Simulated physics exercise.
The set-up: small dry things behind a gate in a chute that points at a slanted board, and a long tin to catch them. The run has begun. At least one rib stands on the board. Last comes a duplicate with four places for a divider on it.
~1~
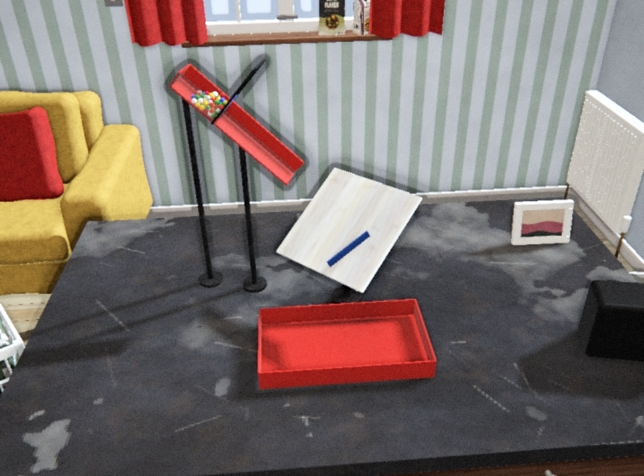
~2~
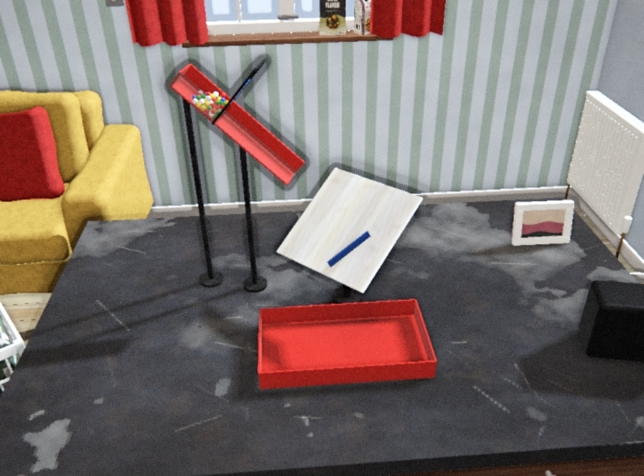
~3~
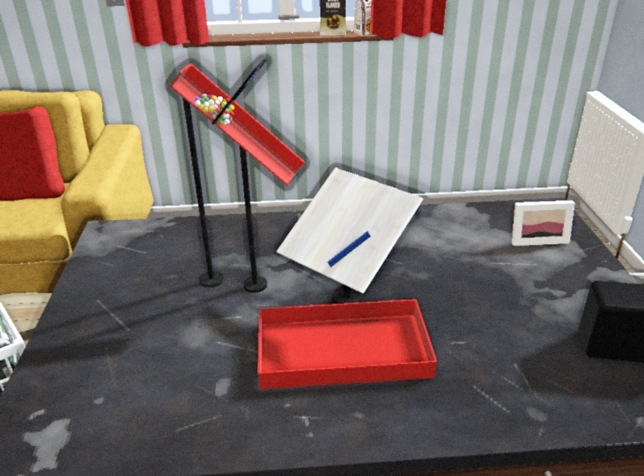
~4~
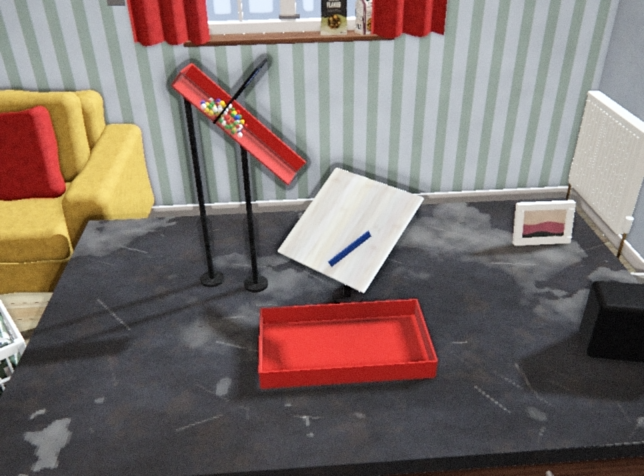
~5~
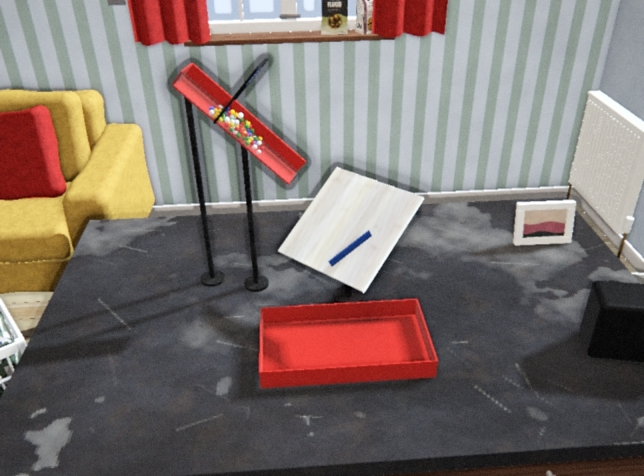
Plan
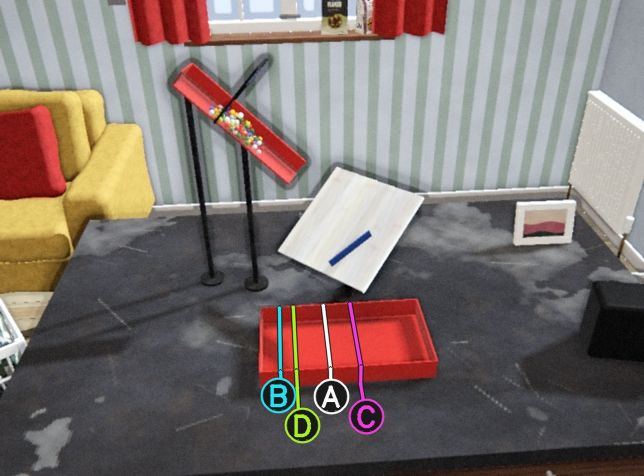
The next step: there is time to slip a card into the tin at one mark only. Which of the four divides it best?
Line D.
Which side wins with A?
The left side.
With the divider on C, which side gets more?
Left.
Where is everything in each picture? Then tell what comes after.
Load behind the gate (212, 100), round plastic beads; lip of the chute (290, 180), sloping fairly steeply, in the first frame.
Middle of the board (348, 225), tilted fairly steeply; middle of its low edge (317, 271); of its high edge (376, 182), in the second frame.
Front corners of the tin (259, 373) and (436, 361), empty; front of the load (227, 122), in the third frame.
Middle of the load (226, 114); its front (243, 132), roughly a quarter of the way to the lip; rib from (369, 231) to (328, 262), in the fourth frame.
Middle of the load (237, 128); its front (262, 148), roughly half of the way to the lip, in the fifth frame.
On the marked copy, line A crosses the front rim at (330, 367); line B crosses the front rim at (280, 371); line C crosses the front rim at (360, 366); line D crosses the front rim at (296, 370).
With A, of what is caught, the larger part on the left of the divider, about a tenth on the right.
With B, of what is caught, about a tenth on the left of the divider, almost all on the right.
With C, of what is caught, almost all on the left of the divider, about a tenth on the right.
With D, of what is caught, roughly half on the left of the divider, roughly half on the right.
